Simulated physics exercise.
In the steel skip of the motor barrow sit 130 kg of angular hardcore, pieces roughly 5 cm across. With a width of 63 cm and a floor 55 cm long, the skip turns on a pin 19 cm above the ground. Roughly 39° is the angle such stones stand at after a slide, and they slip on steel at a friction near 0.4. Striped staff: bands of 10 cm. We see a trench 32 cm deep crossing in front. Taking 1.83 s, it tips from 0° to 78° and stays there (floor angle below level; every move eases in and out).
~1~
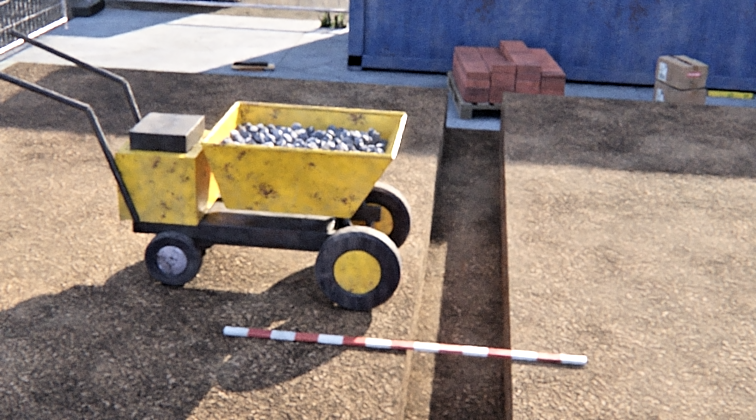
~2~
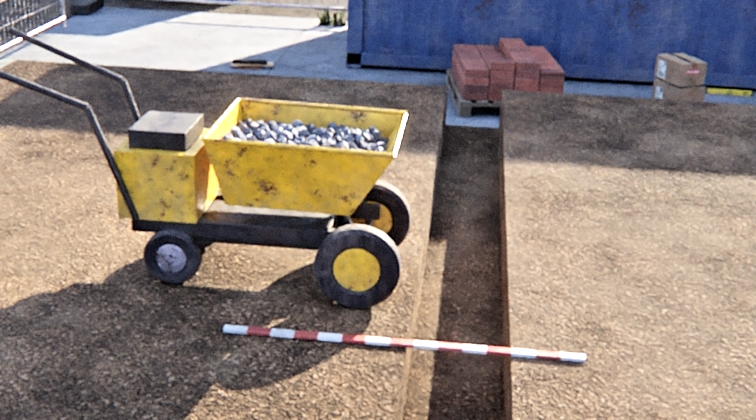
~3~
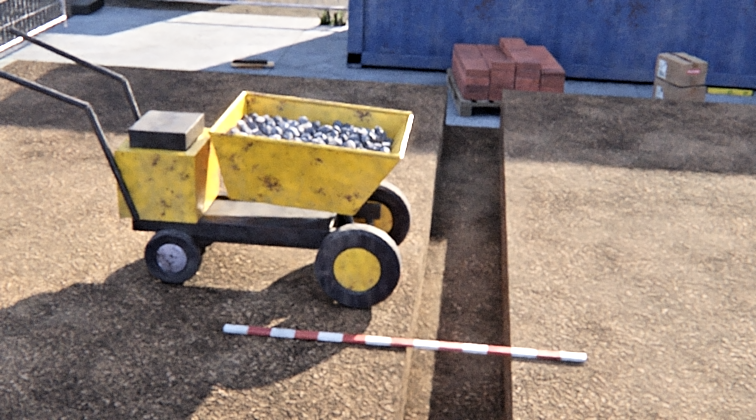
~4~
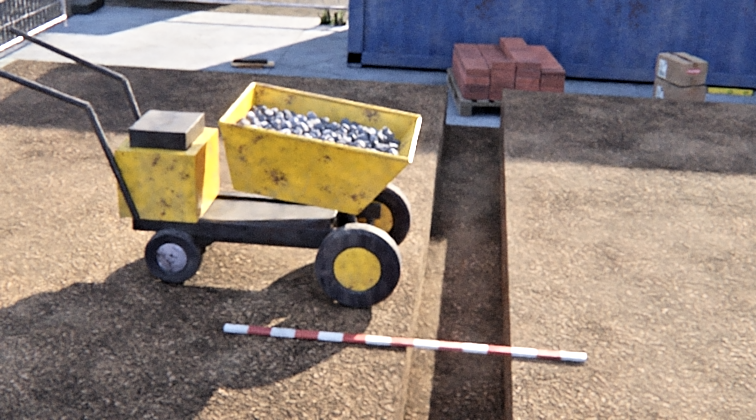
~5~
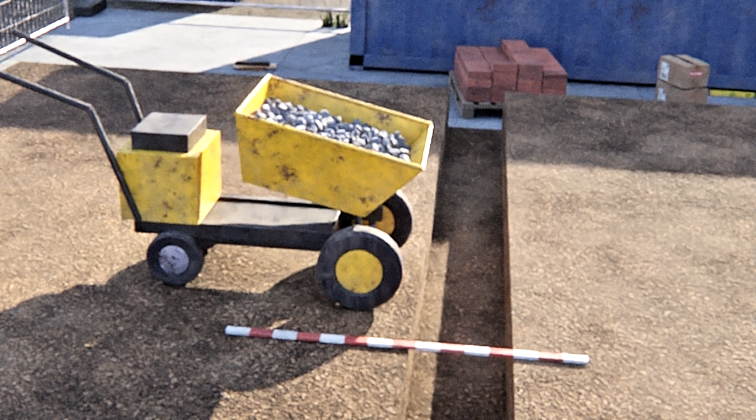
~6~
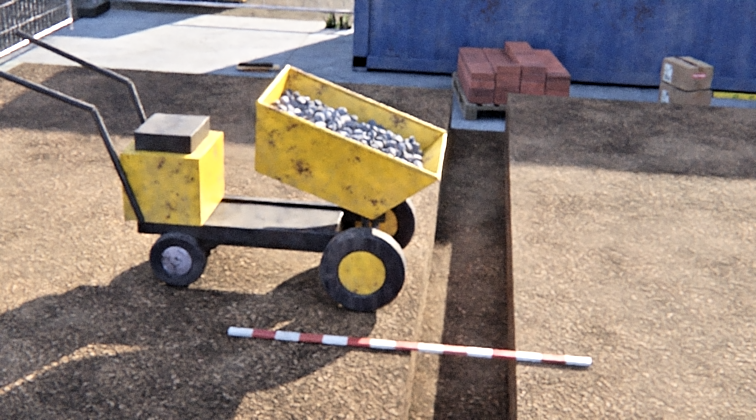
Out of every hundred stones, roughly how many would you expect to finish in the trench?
Close to 59 in every hundred.
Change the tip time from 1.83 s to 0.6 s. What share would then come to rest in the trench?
With that change, it comes to around 35 per cent.
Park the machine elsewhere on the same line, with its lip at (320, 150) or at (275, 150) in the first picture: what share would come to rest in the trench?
Around 90 and then 55 percent.
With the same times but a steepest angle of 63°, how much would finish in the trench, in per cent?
Around 10 per cent would finish in the trench.
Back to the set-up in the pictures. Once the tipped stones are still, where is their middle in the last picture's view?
Centre estimate: Around (498, 327).
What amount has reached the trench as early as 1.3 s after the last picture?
Something like 10 in a hundred.
Then, 0.8 s after the last picture the floor is at 66°, 100 % in the skip; the foremost stones are at (495, 245).
Then, 1.3 s after the last picture the floor is at 78°, 71 % in the skip, 11 % in the trench, 18 % past the trench; the foremost stones are at (608, 300).
Then, 1.7 s after the last picture the floor is at 78°, 45 % in the skip, 24 % in the trench, 31 % past the trench; the foremost stones are at (652, 310).
Then, 3.6 s after the last picture the floor is at 78°, 10 % in the skip, 59 % in the trench, 31 % past the trench; the foremost stones are at (659, 321).
